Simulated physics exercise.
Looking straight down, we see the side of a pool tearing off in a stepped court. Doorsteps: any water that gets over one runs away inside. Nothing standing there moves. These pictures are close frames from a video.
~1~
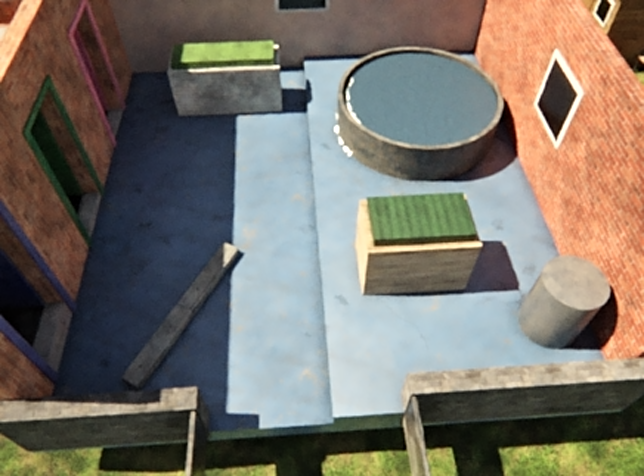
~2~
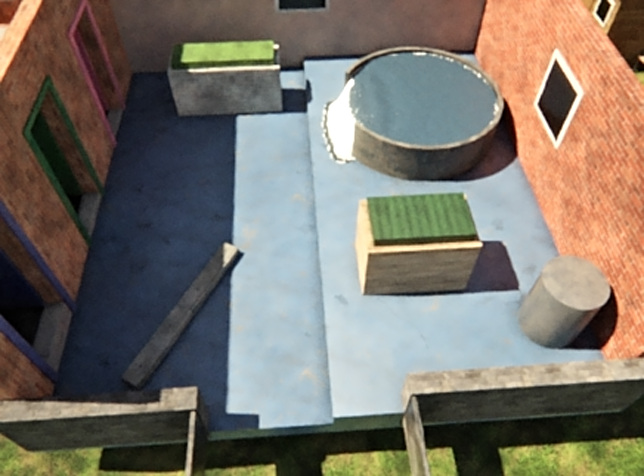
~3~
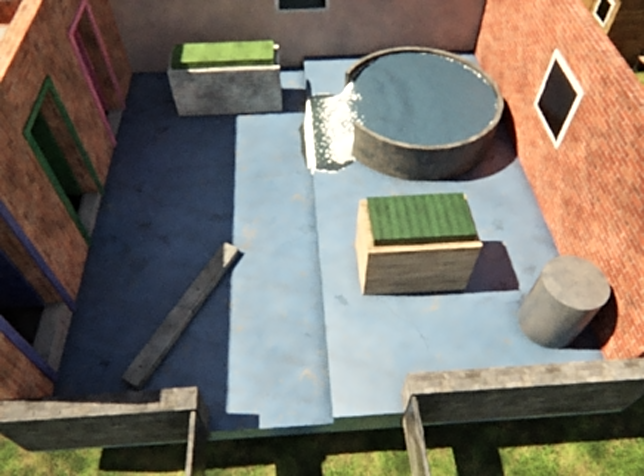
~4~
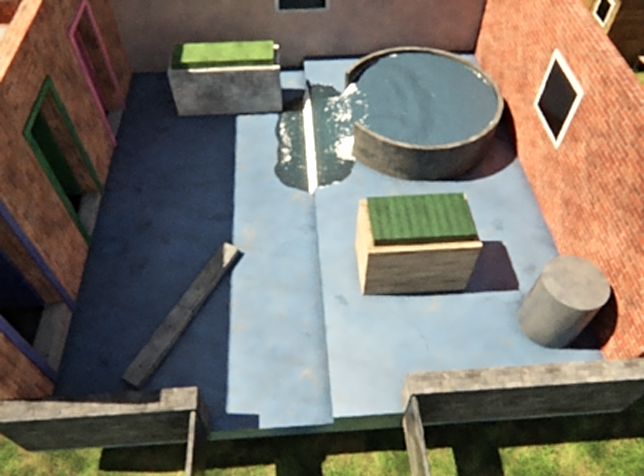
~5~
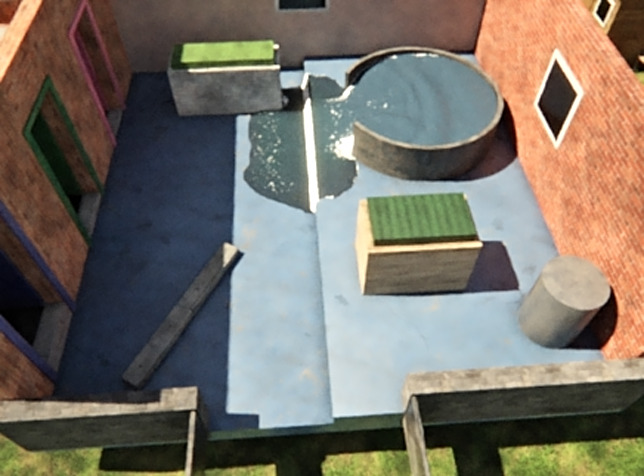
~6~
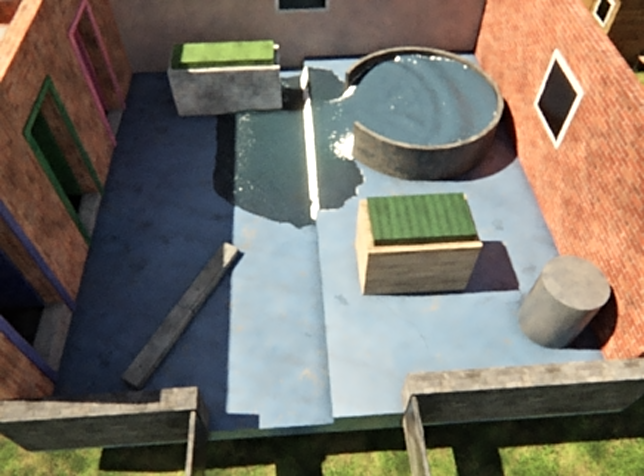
A round pool of still water in a walled courtyard broke open on its left side, and water gushed out, crossed the step and spread in a dark sheet over the lower floor.
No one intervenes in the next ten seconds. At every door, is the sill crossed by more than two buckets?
One by one: I predict the green door will overshoot two buckets, I predict the blue door will remain at two buckets or below, I predict the pink door will overshoot two buckets.
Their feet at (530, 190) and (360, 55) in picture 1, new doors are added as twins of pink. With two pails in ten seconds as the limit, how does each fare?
The first door remains below the limit, while the second remains below the limit.
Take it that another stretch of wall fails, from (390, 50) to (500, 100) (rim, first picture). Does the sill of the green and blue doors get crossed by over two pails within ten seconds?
Looking at each: The green door admits less, while the blue door admits less.
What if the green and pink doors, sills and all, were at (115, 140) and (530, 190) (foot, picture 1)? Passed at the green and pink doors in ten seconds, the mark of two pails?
The green door overflows, and the pink door falls short.
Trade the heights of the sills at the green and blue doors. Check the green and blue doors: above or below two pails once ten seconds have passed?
Logged: Green stays inside the limit; blue crosses the threshold.
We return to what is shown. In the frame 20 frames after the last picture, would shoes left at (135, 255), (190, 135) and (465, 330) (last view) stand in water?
Same order as asked: Drenched; drenched; dry as before.
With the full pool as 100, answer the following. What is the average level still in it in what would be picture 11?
Roughly 72 per cent.
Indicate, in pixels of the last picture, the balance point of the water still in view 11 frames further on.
The water centres close to (333, 135).
A moment on, water covers 30 % of the floor; the green door not reached, the blue door not reached, the pink door wet at the sill, nothing in.
Next, water covers 40 % of the floor; the green door under two buckets in, the blue door not reached, the pink door far over two buckets in.
Then, water covers 50 % of the floor; the green door over two buckets in, the blue door wet at the sill, nothing in, the pink door far over two buckets in.
Later, water covers 55 % of the floor; the green door over two buckets in, the blue door wet at the sill, nothing in, the pink door far over two buckets in.
In the end, water covers 60 % of the floor; the green door over two buckets in, the blue door wet at the sill, nothing in, the pink door far over two buckets in.
